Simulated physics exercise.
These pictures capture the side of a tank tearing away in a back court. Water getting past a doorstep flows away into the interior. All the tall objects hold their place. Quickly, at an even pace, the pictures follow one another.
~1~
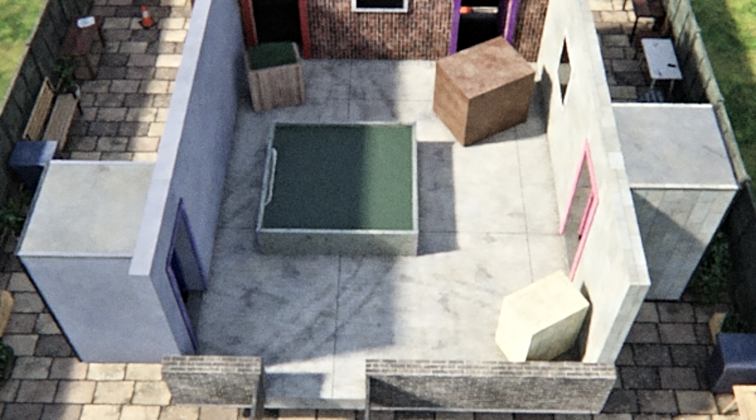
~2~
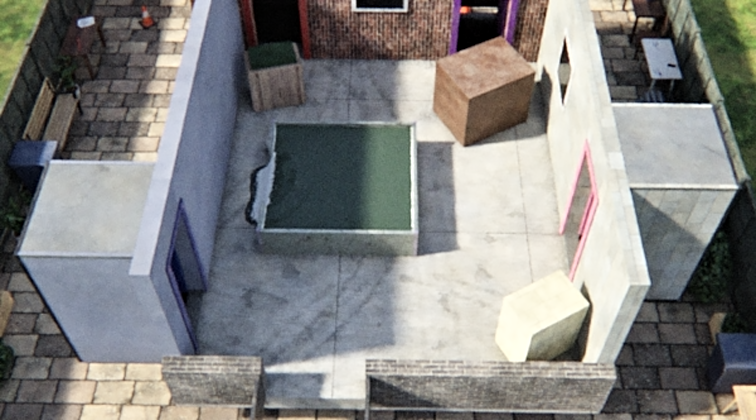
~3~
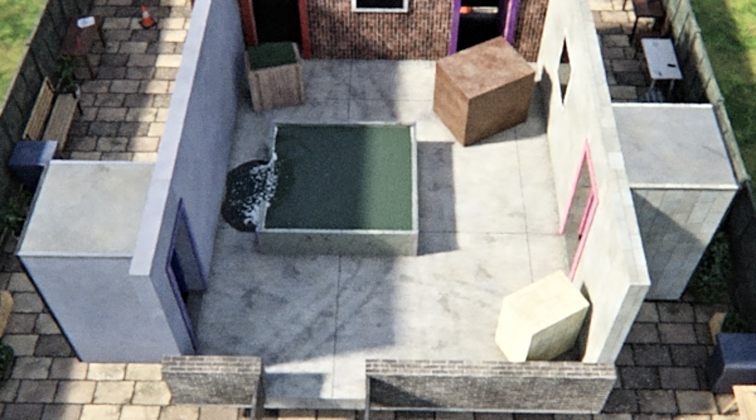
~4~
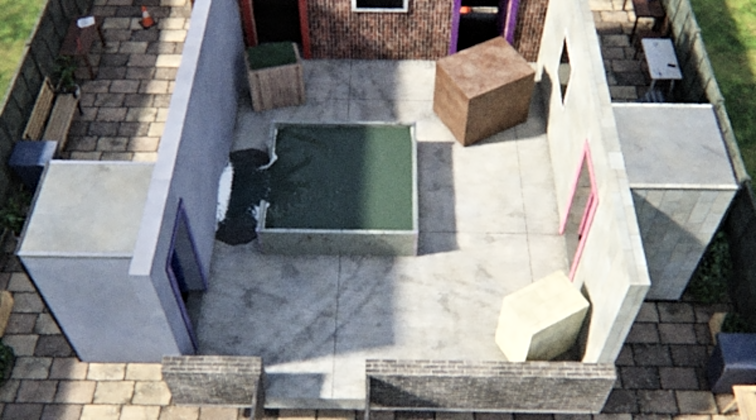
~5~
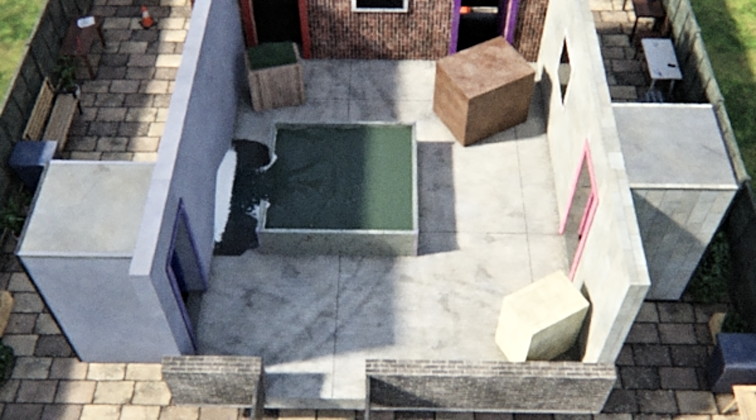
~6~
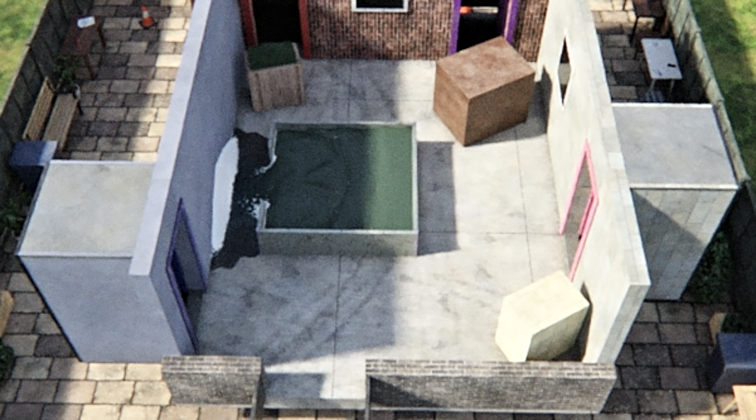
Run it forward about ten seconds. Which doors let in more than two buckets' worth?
Outcome: Blue door: Not over the line on that one; purple door: Over the line on that one; pink door: Not over the line on that one; red door: Not over the line on that one.
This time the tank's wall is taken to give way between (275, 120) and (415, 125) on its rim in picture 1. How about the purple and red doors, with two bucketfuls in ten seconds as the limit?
In that setup the purple door runs over the limit, but the red door runs over the limit.
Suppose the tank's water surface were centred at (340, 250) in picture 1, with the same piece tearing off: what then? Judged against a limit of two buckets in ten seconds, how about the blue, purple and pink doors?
Going door by door, the blue door breaks the limit, then the purple door breaks the limit, then the pink door comes in under.
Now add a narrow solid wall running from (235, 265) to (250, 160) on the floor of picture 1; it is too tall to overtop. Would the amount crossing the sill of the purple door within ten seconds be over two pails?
I'd say the purple door remains short.
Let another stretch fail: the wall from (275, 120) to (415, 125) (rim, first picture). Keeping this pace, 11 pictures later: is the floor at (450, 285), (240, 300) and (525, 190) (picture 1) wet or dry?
Taking the points in order: Unwetted, unwetted and unwetted.
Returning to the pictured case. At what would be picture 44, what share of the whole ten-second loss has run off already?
About 60 per cent.
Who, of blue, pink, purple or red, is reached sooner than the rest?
The door marked blue.
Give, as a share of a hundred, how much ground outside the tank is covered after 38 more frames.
Some 75 per cent.
A moment on, water covers 15 % of the floor; the blue door wet at the sill, nothing in, the purple door not reached, the pink door not reached, the red door not reached.
Next, water covers 30 % of the floor; the blue door wet at the sill, nothing in, the purple door not reached, the pink door not reached, the red door wet at the sill, nothing in.
Then, water covers 50 % of the floor; the blue door wet at the sill, nothing in, the purple door not reached, the pink door not reached, the red door wet at the sill, nothing in.
Later, water covers 75 % of the floor; the blue door under two buckets in, the purple door under two buckets in, the pink door not reached, the red door wet at the sill, nothing in.
In the end, water covers 95 % of the floor; the blue door under two buckets in, the purple door over two buckets in, the pink door under two buckets in, the red door wet at the sill, nothing in.
